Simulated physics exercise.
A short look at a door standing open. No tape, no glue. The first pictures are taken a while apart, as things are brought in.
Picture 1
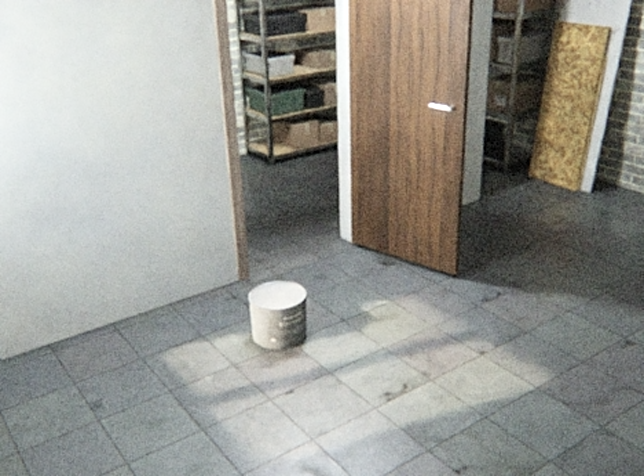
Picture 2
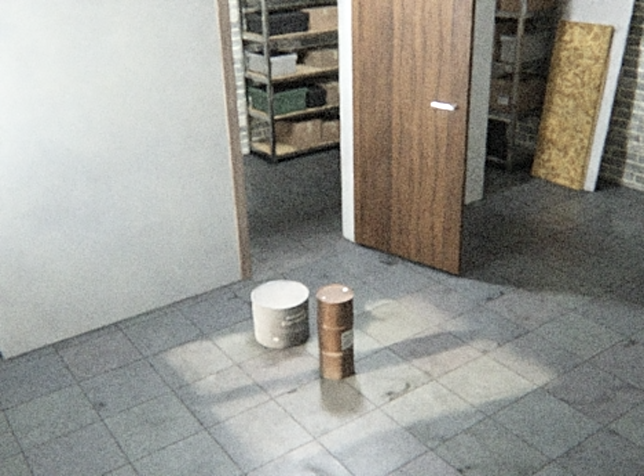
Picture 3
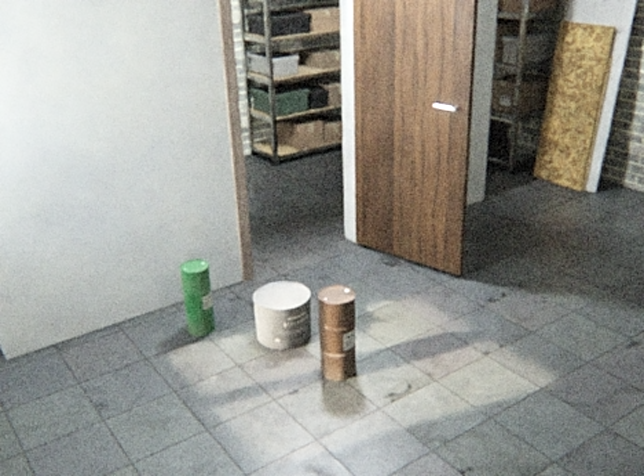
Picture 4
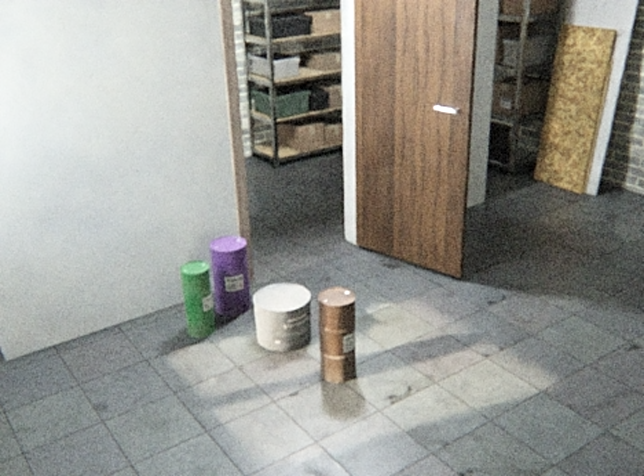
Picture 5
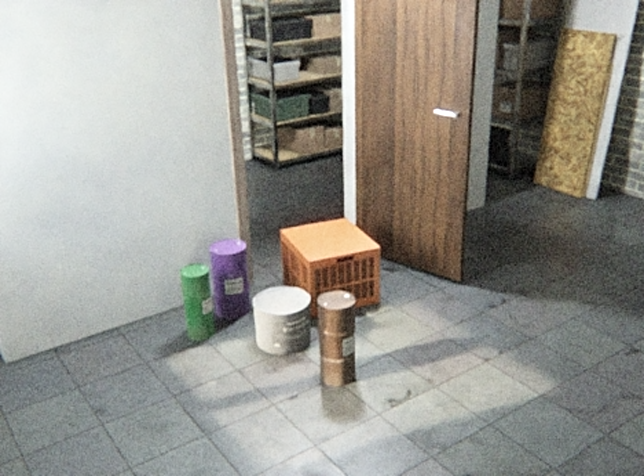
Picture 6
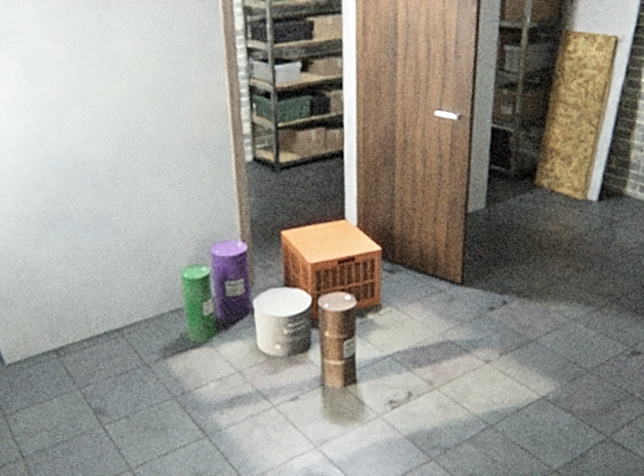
In the video, a wooden door stands wide open and still while a grey pail sits on the tiled floor; a brown canister, a green canister, a purple canister and finally an orange chest appear around it in turn.
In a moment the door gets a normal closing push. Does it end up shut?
The door stops short.
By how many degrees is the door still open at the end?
About 50°.
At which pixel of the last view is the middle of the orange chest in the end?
Around (308, 266).
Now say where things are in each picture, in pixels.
The first frame shows door wide open and still; grey pail (279, 315).
The second frame shows door wide open and still.
The third frame shows door wide open and still; grey pail (283, 315); brown canister (338, 333).
The fourth frame shows door wide open and still; purple canister (231, 276); green canister (198, 299).
The fifth frame shows door wide open and still; grey pail (283, 320); brown canister (337, 339).
The sixth frame shows door wide open and still; orange chest (330, 267); purple canister (232, 280).
Then, 0.50 s on from there, door 94° open.
Then, 0.90 s on from there, door 70° open.
Then, 1.10 s on from there, door 60° open; orange chest shifted a little near (323, 267).
Then, 1.30 s on from there, door 55° open; orange chest shifted a little near (314, 266).
In the end, door 51° open; moved from the start, orange chest; the other 4 unmoved. At the end, from the last picture's camera, orange chest near (308, 266).
